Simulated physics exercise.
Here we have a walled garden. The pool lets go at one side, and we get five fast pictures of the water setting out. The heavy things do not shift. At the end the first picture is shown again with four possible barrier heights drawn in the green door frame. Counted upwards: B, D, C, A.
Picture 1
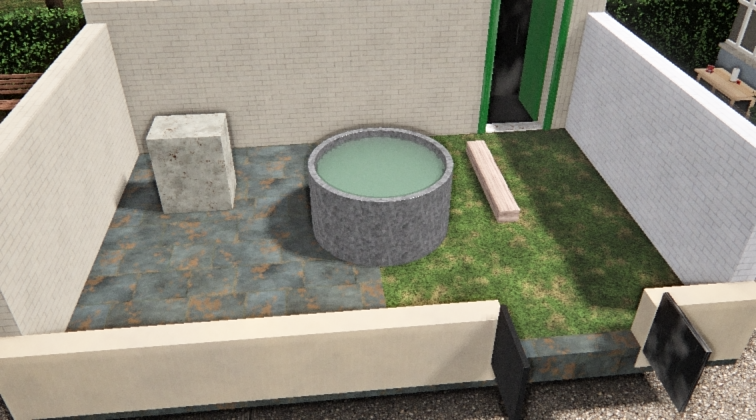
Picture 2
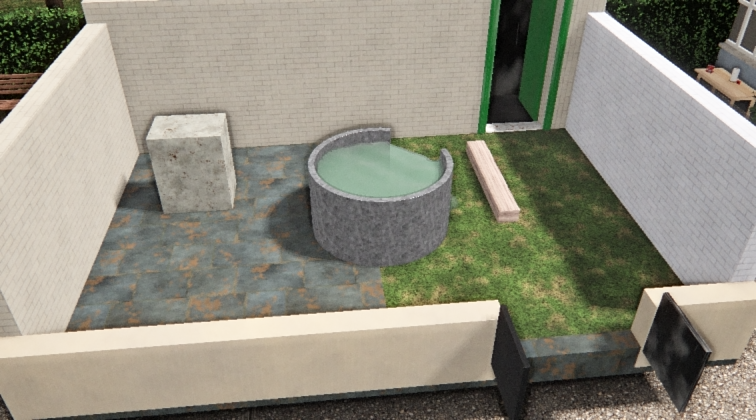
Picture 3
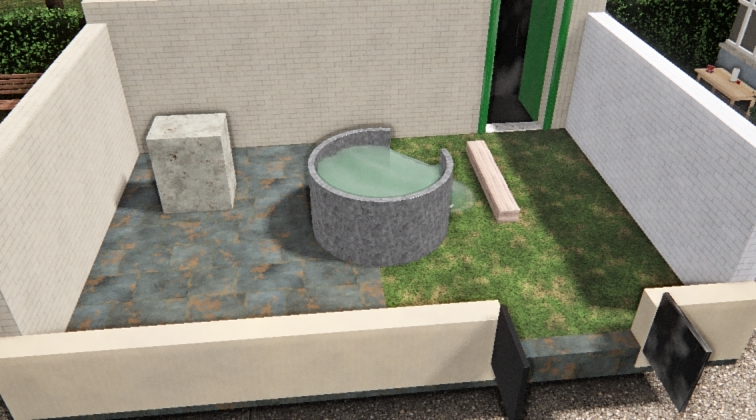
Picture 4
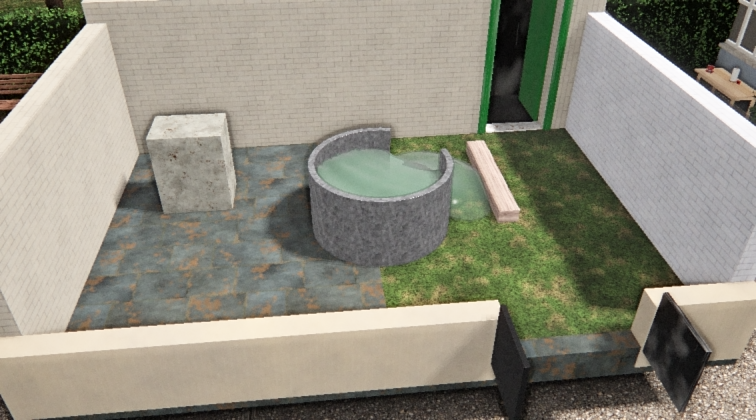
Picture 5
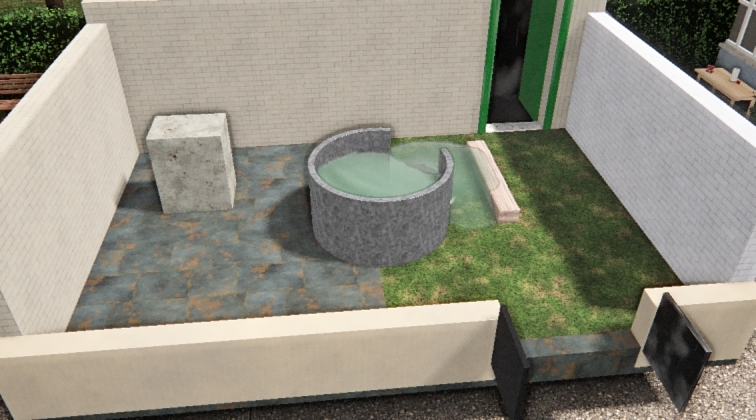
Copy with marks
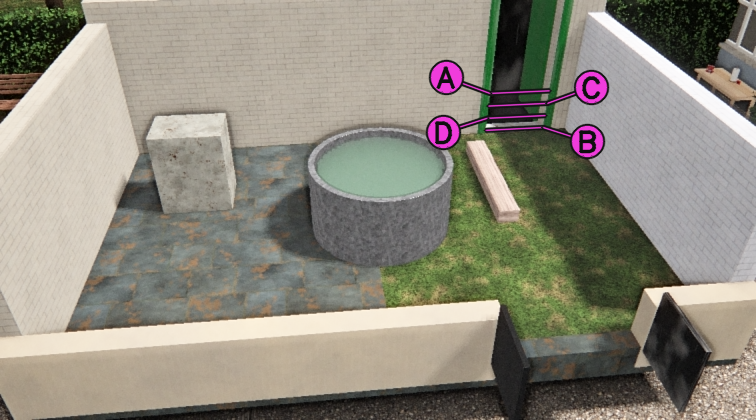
A round stone pool opens at the back right, and greenish water spreads across the grass.
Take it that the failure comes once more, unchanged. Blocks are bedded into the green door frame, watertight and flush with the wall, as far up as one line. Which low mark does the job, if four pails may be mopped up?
Mark D.
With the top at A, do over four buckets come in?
No.
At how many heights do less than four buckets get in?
Three of them.
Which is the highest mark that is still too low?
It is B.
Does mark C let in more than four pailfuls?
No, not at all.
On the marked copy, A at (519, 92); B at (514, 128); C at (518, 104); D at (516, 116); from the bottom up B, D, C, A.
Choosing A, nothing gets over.
Choosing B, about 9 bucketfuls get in.
Choosing C, nothing gets over.
Choosing D, nothing gets over.
